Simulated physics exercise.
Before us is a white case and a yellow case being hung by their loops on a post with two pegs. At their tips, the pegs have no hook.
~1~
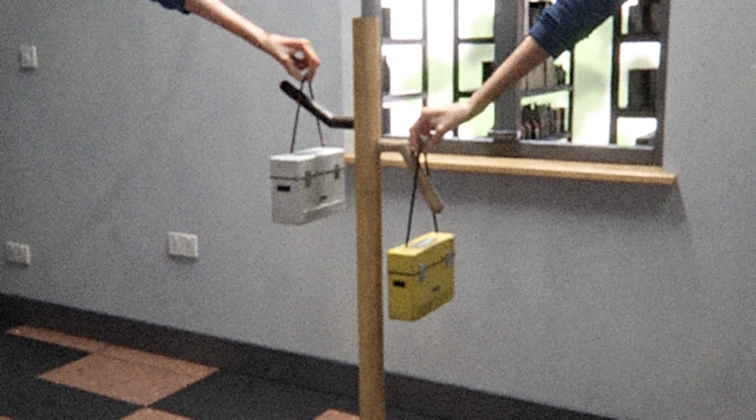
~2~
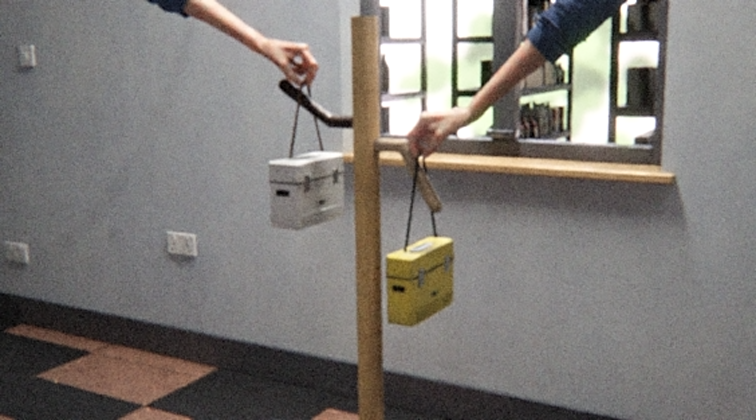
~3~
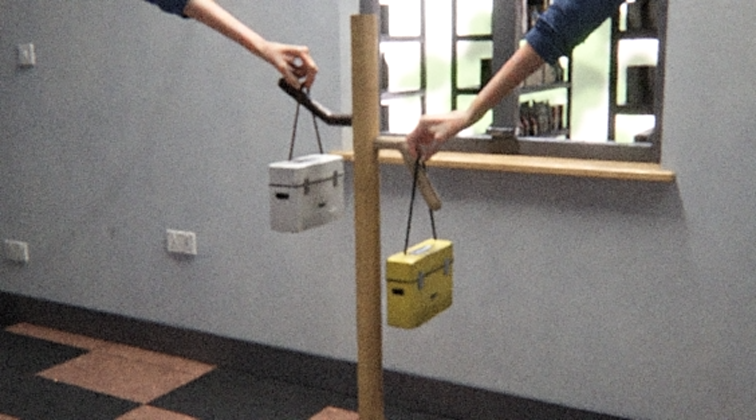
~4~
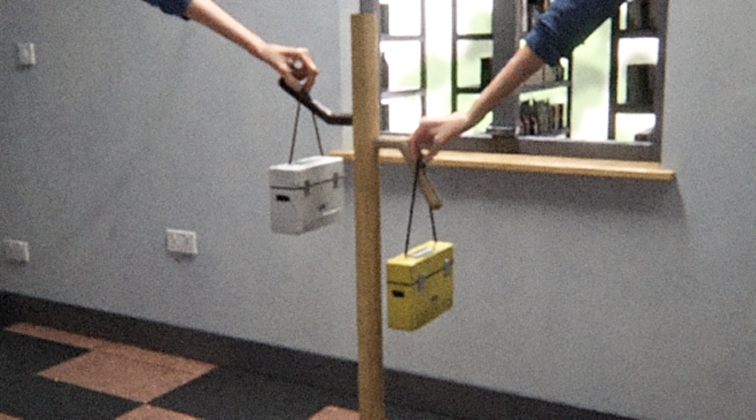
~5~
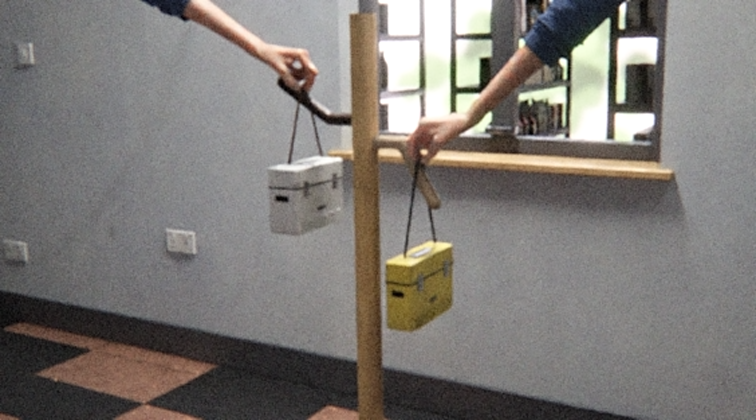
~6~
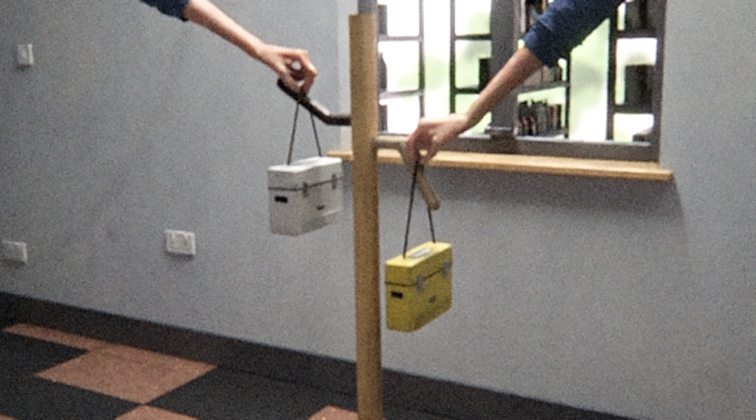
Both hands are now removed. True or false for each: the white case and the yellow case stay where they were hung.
White case - true. Yellow case - false.
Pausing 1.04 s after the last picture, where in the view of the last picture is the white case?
Near (339, 218) at that point.
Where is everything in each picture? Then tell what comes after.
White case (309, 185); yellow case (423, 276); left peg tip (286, 86); right peg tip (437, 207), in the first frame.
White case (308, 190); yellow case (421, 280), in the second frame.
White case (308, 192); yellow case (421, 283), in the third frame.
White case (308, 194); yellow case (421, 285), in the fourth frame.
White case (307, 195); yellow case (421, 285), in the fifth frame.
White case (306, 196); yellow case (420, 286); left peg tip (282, 83), pointing up; right peg tip (434, 204), sloping steeply down, in the sixth frame.
Then, 0.30 s later than the last view, white case hanging from its loop near (325, 214); yellow case falling near (421, 397).
Then, 0.60 s later than the last view, white case hanging from its loop near (362, 218); yellow case on the floor.
Then, 1.04 s later than the last view, white case hanging from its loop near (339, 219); yellow case on the floor.
Finally, white case hanging from its loop near (361, 221); yellow case on the floor. The white case holds on and the yellow case comes down.
